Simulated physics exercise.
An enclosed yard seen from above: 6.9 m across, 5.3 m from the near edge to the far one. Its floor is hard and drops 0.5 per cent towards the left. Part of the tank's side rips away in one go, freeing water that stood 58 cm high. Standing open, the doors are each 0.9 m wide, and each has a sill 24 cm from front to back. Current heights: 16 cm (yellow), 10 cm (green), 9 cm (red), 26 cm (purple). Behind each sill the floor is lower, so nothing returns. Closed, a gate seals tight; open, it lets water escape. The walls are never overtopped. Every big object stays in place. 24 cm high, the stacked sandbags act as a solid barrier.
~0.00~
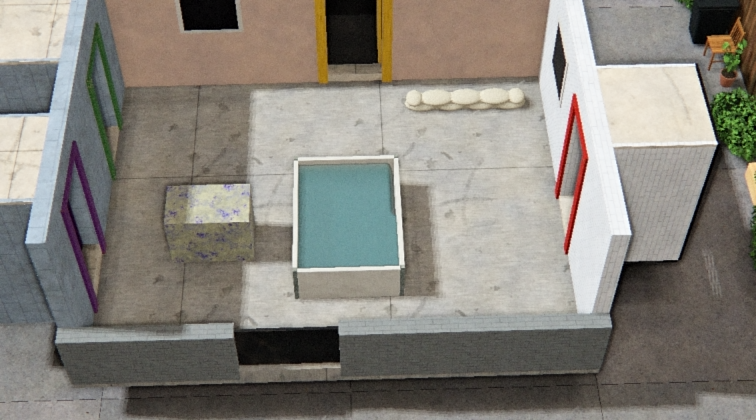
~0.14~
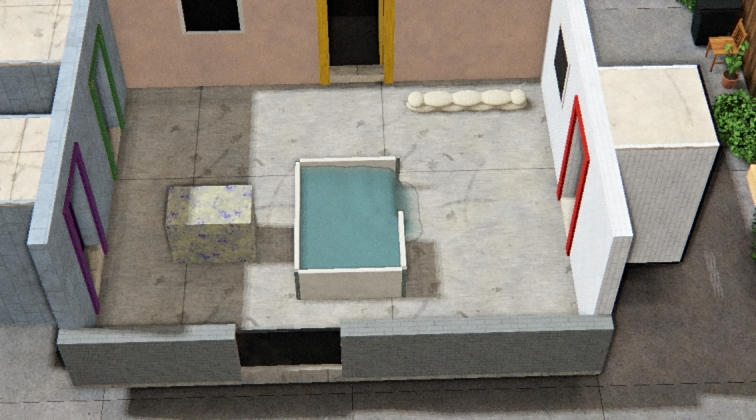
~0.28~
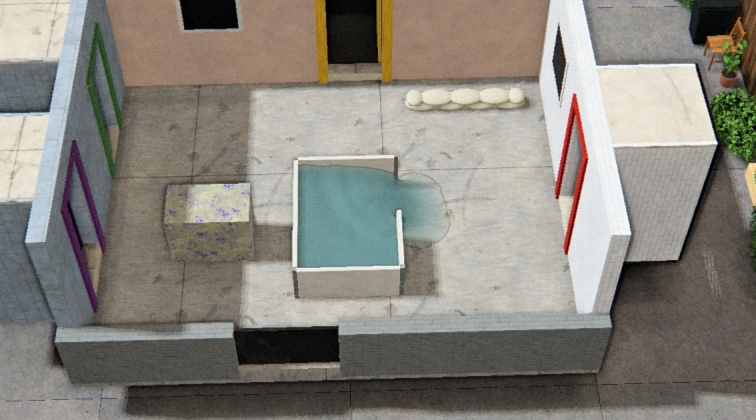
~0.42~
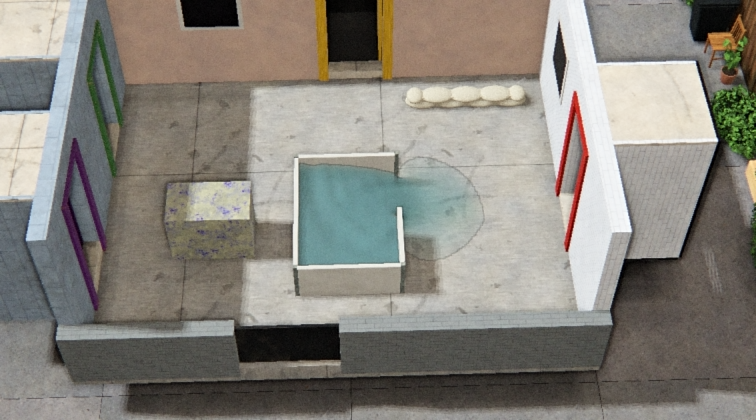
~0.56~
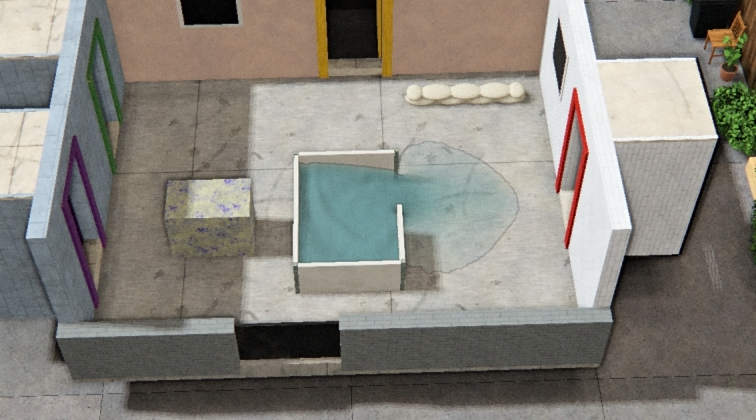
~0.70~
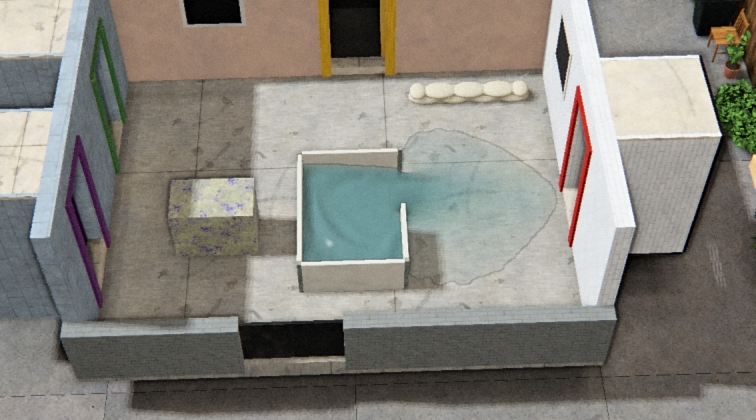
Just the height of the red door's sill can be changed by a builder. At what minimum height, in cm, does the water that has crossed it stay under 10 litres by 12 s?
From about 21 cm.
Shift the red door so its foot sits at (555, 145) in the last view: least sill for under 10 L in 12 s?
19 cm.
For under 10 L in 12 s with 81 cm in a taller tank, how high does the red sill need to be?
Around 31 cm high.
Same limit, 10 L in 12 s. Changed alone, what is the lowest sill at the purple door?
At the purple door you'd want roughly 6.0 cm.
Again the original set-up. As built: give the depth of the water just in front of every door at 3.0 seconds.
Door by door, in centimetres - yellow 0, green 0, red 17, purple 0.
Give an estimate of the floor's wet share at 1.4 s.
The wet part is about 25 per cent.
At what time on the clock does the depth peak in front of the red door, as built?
Roughly at 2.0 s.
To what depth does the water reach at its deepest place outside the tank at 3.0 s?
Up to some 24 centimetres, I'd say.
After 1.4 s water covers 25 % of the floor, deepest (30 cm) near (408, 202); 18 cm at the red door, 27 litres in over its 9 cm sill.
After 3.0 s water covers 30 % of the floor, deepest (24 cm) near (540, 71); 17 cm at the red door, 129 litres in over its 9 cm sill.
After 12.0 s water covers 95 % of the floor, deepest (10 cm) near (117, 176); 5 cm at the red door, 168 litres in over its 9 cm sill.
At the red door as built, the water arrived by 0.8 s and peaked near 23 cm at 2.0 s.
With a sill of 19.5 cm, 18 litres would have come in within the 12 s; with 26.5 cm, 0 litres. So under 10 litres takes about 21 cm.
